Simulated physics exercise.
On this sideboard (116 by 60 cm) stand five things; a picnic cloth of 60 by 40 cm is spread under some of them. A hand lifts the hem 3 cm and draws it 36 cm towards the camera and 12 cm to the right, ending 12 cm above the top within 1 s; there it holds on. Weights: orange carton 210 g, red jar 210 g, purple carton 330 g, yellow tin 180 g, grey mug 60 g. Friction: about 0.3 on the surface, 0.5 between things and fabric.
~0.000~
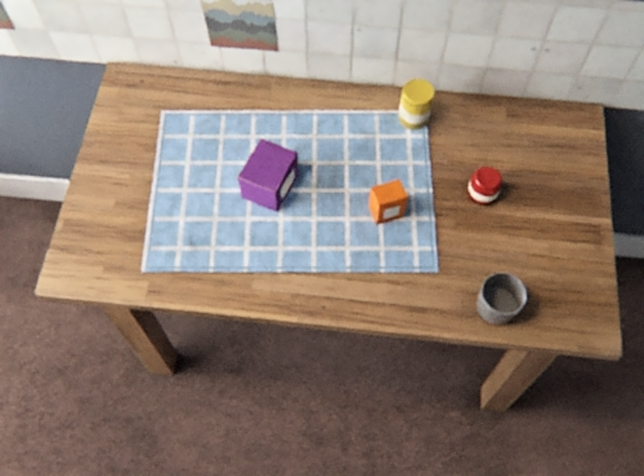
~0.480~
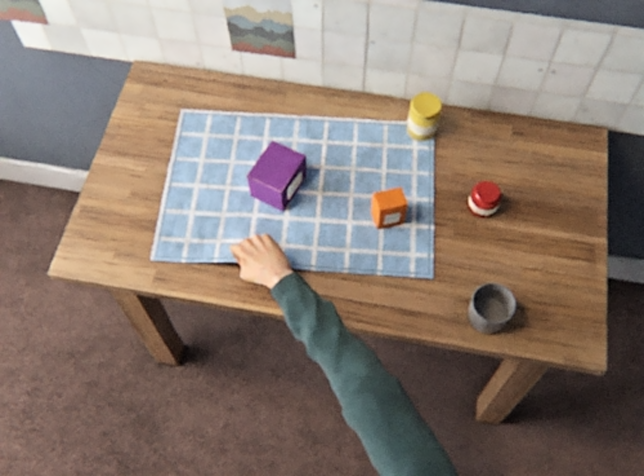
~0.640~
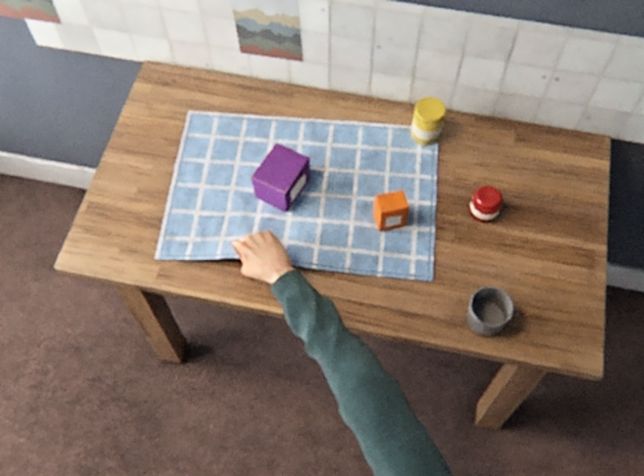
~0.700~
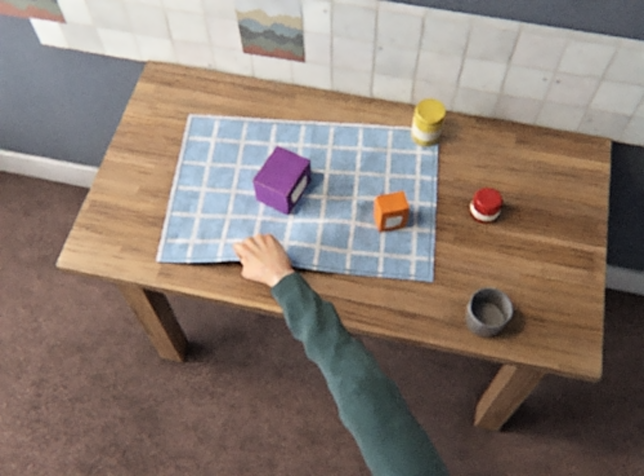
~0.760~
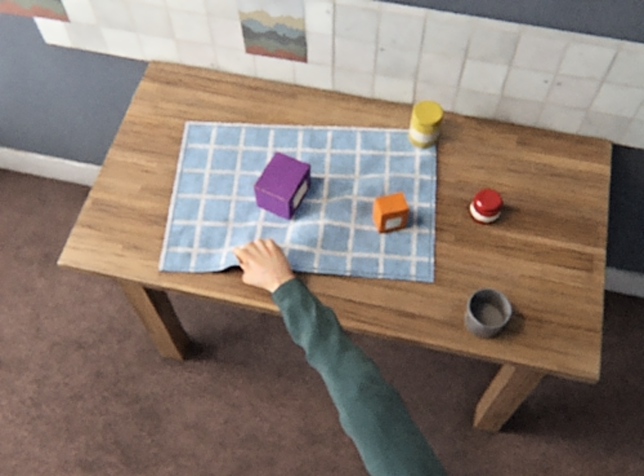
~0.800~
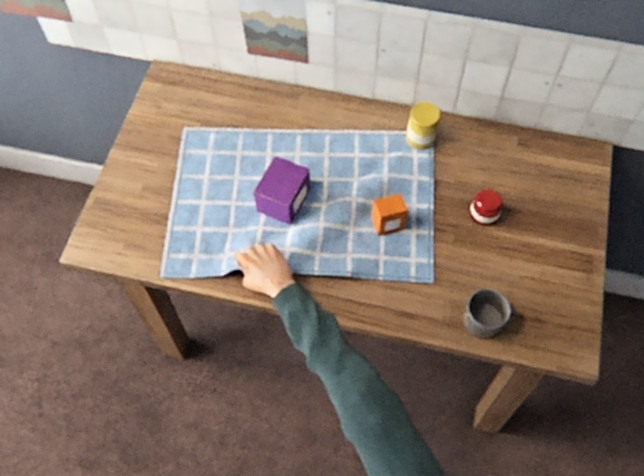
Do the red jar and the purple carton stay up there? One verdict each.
The red jar remains up there, the purple carton goes over the edge.
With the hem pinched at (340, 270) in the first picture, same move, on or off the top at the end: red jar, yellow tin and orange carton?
Then: Red jar remains, yellow tin stays up, orange carton drops off.
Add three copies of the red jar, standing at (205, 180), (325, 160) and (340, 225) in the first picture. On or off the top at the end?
In turn: Goes over, drops off, drops off.
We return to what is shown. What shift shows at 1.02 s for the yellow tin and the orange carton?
Yellow tin 10 cm, orange carton 6 cm.
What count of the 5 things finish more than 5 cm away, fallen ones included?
I count 3.
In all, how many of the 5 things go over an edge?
That makes 2.
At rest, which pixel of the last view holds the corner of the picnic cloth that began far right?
At about (277, 257).
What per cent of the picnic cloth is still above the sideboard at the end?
Some 10 per cent of it.
By 1.0 s, 90 % of the picnic cloth is still over the top; purple carton 14 cm off its start, yellow tin 10 cm off its start, orange carton 6 cm off its start.
By 1.2 s, 60 % of the picnic cloth is still over the top; purple carton 28 cm off its start, yellow tin 22 cm off its start, orange carton 15 cm off its start.
By 1.4 s, 30 % of the picnic cloth is still over the top; purple carton 41 cm off its start at (239, 344), yellow tin 35 cm off its start at (311, 194), orange carton 25 cm off its start at (348, 303).
By 1.6 s, 10 % of the picnic cloth is still over the top; purple carton over the edge, yellow tin 50 cm off its start, orange carton 35 cm off its start.
By 3.2 s, 10 % of the picnic cloth is still over the top; purple carton over the edge, red jar 0 cm off its start at (490, 200), yellow tin 52 cm off its start at (264, 255), orange carton over the edge.
